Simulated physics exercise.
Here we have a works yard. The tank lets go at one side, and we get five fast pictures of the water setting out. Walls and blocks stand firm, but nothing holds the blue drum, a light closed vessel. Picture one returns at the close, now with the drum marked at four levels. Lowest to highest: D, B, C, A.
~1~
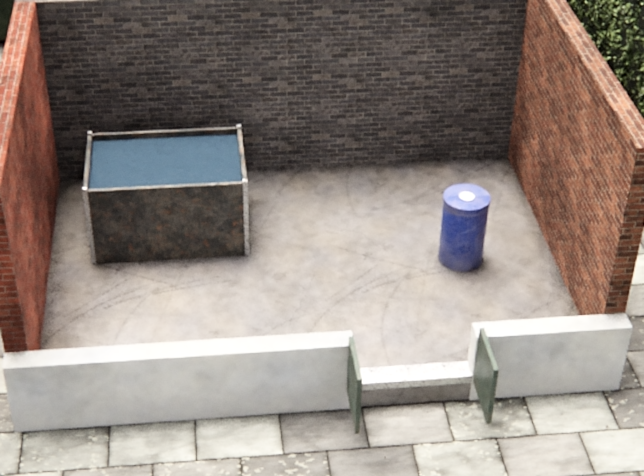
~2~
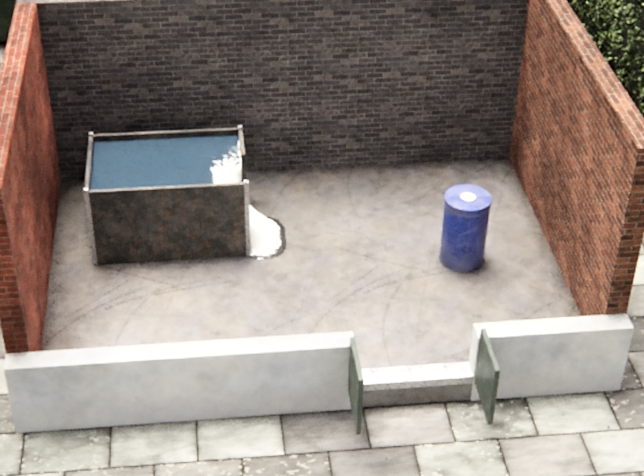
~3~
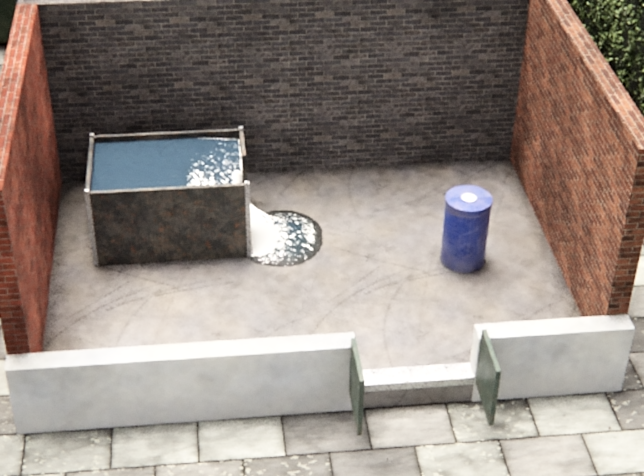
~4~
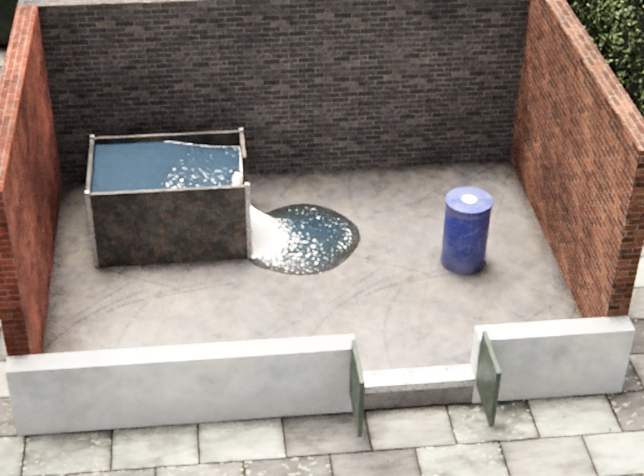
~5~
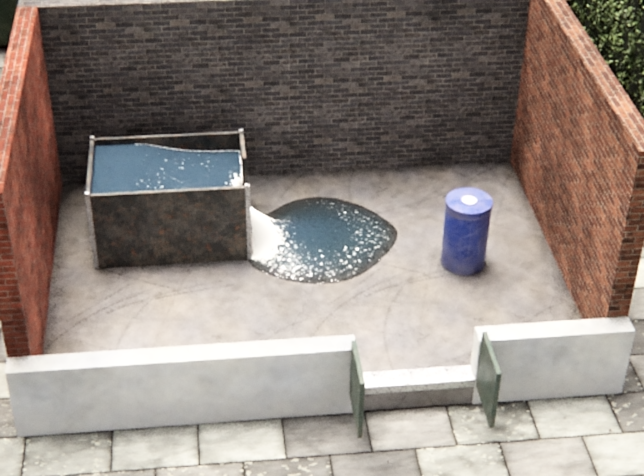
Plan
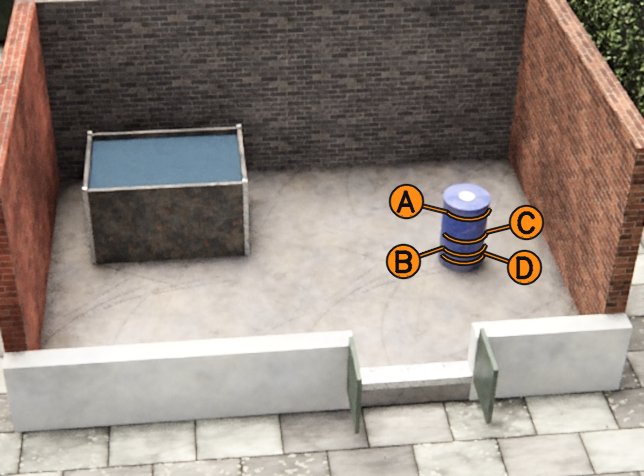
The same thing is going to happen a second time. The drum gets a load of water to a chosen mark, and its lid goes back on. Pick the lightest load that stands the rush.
Level C.
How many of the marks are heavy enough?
Two of the four.
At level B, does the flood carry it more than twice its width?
No.
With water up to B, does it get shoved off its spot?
Yes, it does.
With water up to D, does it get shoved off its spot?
Yes.
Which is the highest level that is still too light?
It is B.
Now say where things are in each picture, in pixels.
The first picture shows lid of the blue drum at (467, 197); tank full, its middle at (166, 163); open gate at (412, 330).
In the second picture, 1 % of the ground under water, its edge towards the drum at (279, 238).
In the third picture, 4 % of the ground under water, its edge towards the drum at (313, 243).
In the fourth picture, 6 % of the ground under water, its edge towards the drum at (349, 243).
The fifth picture shows lid of the blue drum at (469, 201); 10 % of the ground under water, its edge towards the drum at (386, 241).
In orange, A at (471, 219); B at (467, 255); C at (468, 242); D at (466, 263); from the bottom up D, B, C, A.
If A is chosen, it does not move.
If B is chosen, it is pushed about its own width away.
If C is chosen, it does not move.
If D is chosen, it is pushed about 4 times its own width away.
